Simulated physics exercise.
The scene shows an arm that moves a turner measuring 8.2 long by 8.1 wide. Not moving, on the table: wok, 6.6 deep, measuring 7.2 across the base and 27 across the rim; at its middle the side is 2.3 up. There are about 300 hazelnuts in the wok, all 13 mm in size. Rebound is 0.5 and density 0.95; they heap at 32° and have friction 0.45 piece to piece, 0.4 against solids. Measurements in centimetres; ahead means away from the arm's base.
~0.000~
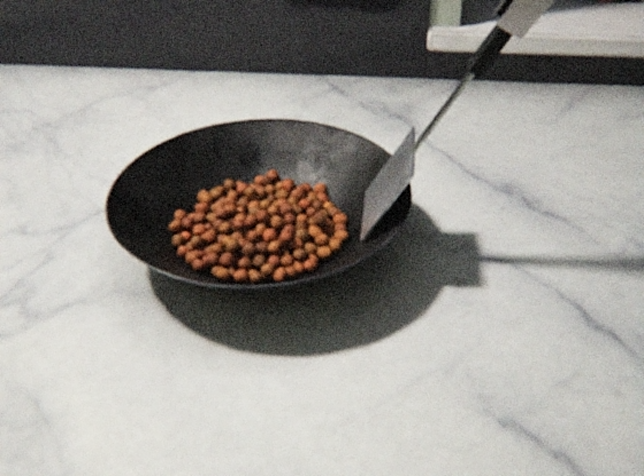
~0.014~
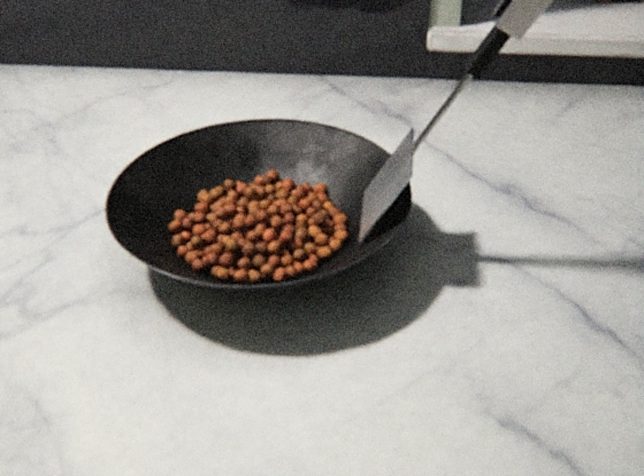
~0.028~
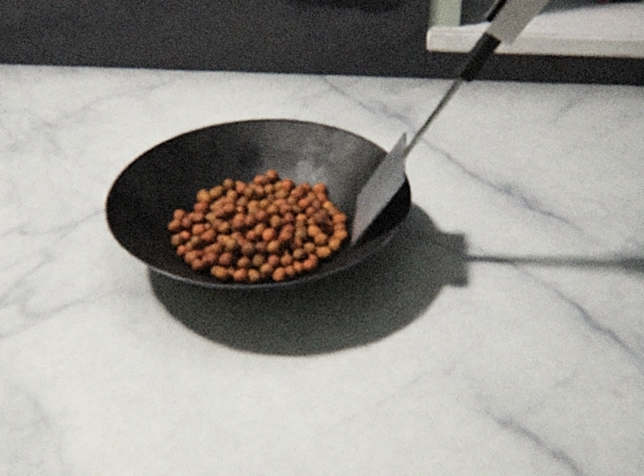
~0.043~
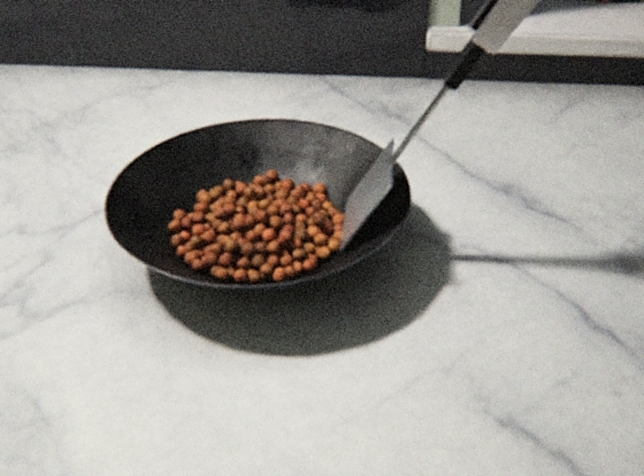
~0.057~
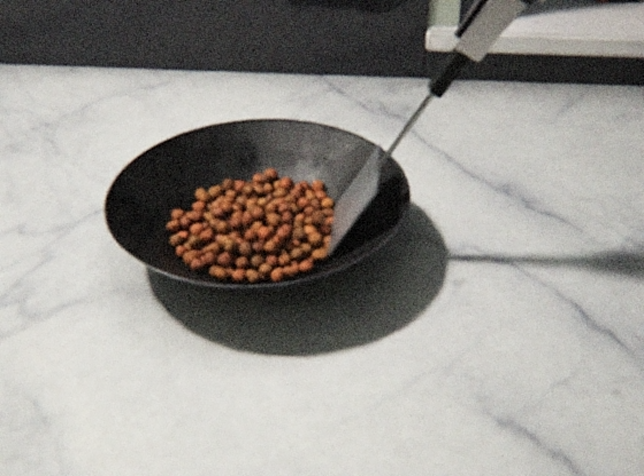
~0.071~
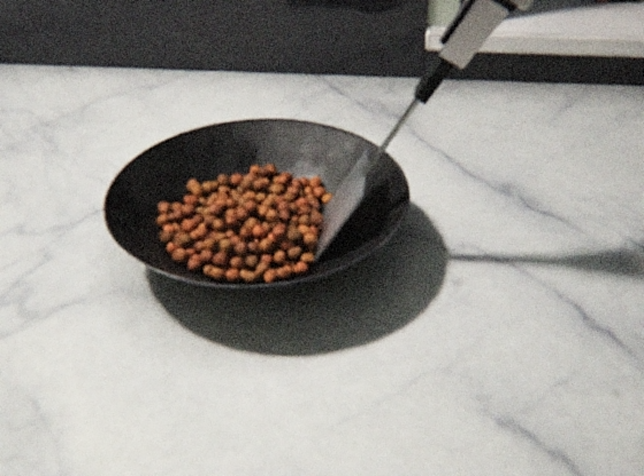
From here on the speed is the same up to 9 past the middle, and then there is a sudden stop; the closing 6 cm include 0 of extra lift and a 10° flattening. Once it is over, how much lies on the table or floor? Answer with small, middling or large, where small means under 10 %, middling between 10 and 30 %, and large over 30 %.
It is large.
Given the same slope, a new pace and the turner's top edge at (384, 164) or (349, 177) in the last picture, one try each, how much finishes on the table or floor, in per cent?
About 20 and 50 per cent.
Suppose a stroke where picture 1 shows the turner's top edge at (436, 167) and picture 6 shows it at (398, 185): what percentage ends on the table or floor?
Roughly 30 percent ends up there.
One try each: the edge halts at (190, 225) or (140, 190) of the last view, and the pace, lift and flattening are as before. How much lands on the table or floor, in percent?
Around 20 per cent for the first try and 55 per cent for the second.
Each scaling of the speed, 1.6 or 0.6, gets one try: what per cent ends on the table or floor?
I'd expect close to 60 and then close to 25 percent.
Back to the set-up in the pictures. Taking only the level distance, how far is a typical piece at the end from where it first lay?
The figure is about 13 cm.
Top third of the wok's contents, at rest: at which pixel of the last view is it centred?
Around (167, 200).
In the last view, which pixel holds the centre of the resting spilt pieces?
Pixel estimate: About (18, 224).
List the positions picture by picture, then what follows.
Turner top edge at (414, 150), sloping 60°; upper third of the load around (255, 221), from x 175 to 340, top at y 175; 298 in the wok, in the first picture.
Turner top edge at (412, 150), sloping 60°; upper third of the load around (255, 221), from x 175 to 340, top at y 175, in the second picture.
Turner top edge at (405, 155), sloping 60°; upper third of the load around (255, 221), from x 175 to 340, top at y 175, in the third picture.
Turner top edge at (392, 161), sloping 60°; upper third of the load around (254, 221), from x 175 to 340, top at y 175, in the fourth picture.
Turner top edge at (379, 167), sloping 60°; upper third of the load around (256, 219), from x 175 to 330, top at y 175, in the fifth picture.
Turner top edge at (365, 172), sloping 60°; upper third of the load around (246, 216), from x 165 to 330, top at y 170; 298 in the wok, in the sixth picture.
By 0.14 s, sloping 60°, highest piece 8 above the table; 298 in the wok.
By 0.21 s, sloping 57°, highest piece 8 above the table; 288 in the wok, 10 on the blade or in flight.
By 0.44 s, sloping 50°, highest piece 8 above the table; 179 in the wok, 110 on the table or floor, 9 on the blade or in flight.
By 1.49 s, sloping 50°, highest piece 7 above the table; 178 in the wok, 120 on the table or floor.
Final count, 178 in the wok, 120 on the table or floor. That is 40 % on the table or floor.
